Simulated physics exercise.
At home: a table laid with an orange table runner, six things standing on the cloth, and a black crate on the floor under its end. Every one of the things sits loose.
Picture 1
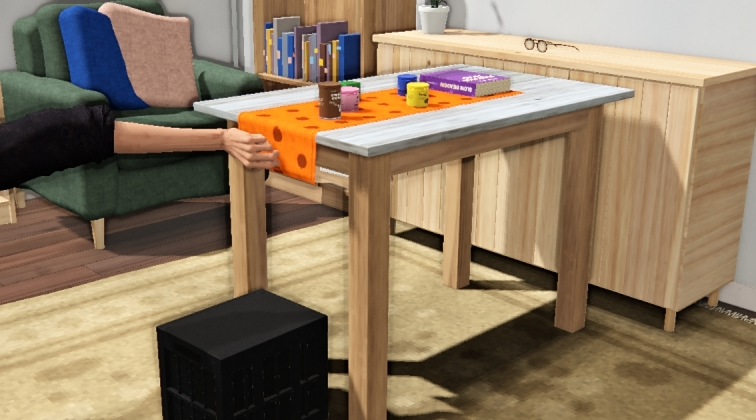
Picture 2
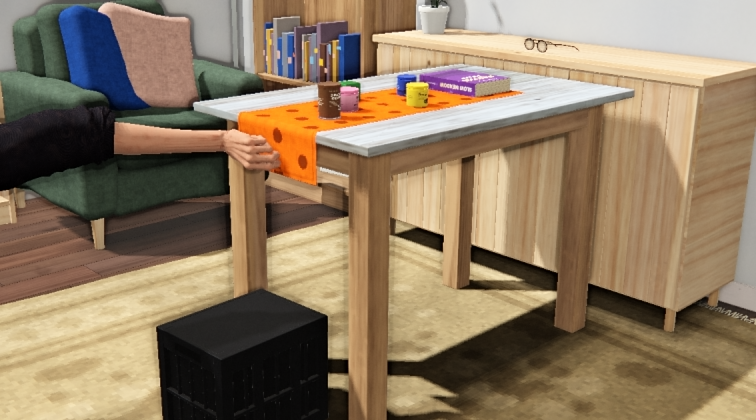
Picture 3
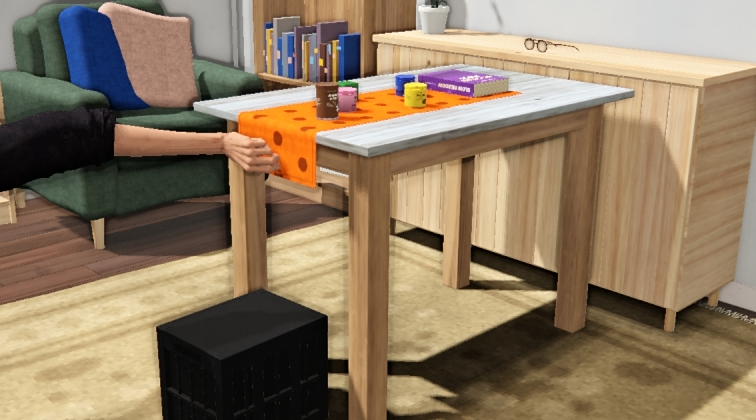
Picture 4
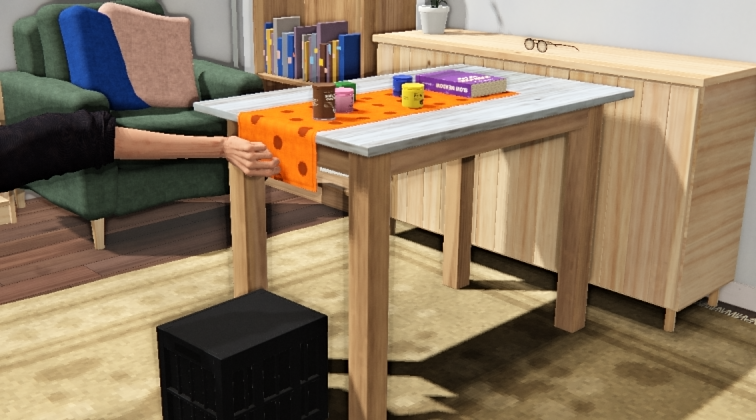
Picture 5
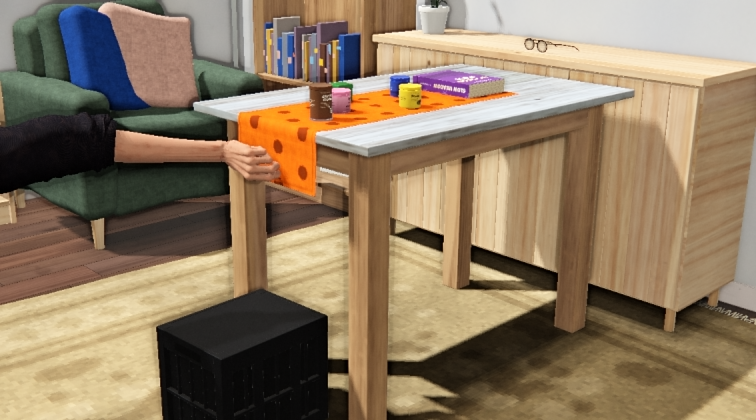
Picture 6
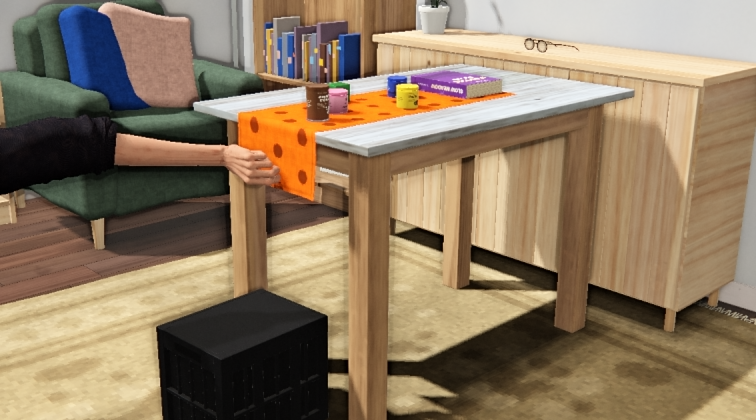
A hand slowly pulls an orange spotted runner slightly down the table's end, carrying objects along.
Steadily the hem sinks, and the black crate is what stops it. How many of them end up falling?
Three.
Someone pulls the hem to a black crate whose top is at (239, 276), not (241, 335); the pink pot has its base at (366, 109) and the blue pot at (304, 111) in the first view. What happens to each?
The pink pot stays aboard; the blue pot is lost.
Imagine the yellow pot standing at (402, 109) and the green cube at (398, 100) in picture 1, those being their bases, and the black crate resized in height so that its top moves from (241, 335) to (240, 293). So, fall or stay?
As for the yellow pot, it stays in place; as for the green cube, it stays in place.
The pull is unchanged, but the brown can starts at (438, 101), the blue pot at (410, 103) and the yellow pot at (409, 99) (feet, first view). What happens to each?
Final state: The brown can is still in place, the blue pot is still in place, the yellow pot is still in place.
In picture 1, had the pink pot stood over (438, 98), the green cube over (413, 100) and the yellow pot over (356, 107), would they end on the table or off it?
Here's how it goes: The pink pot remains in place, the green cube remains in place and the yellow pot leaves the top.
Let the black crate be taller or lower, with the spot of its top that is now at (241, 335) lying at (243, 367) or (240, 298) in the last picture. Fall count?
Over the edge: 4, then 2.
Soon after, hem near (276, 229); all still up.
After that, hem near (276, 275); brown can and pink pot gone.
In the end, hem on the crate; brown can, pink pot and green cube gone. The answer is three.
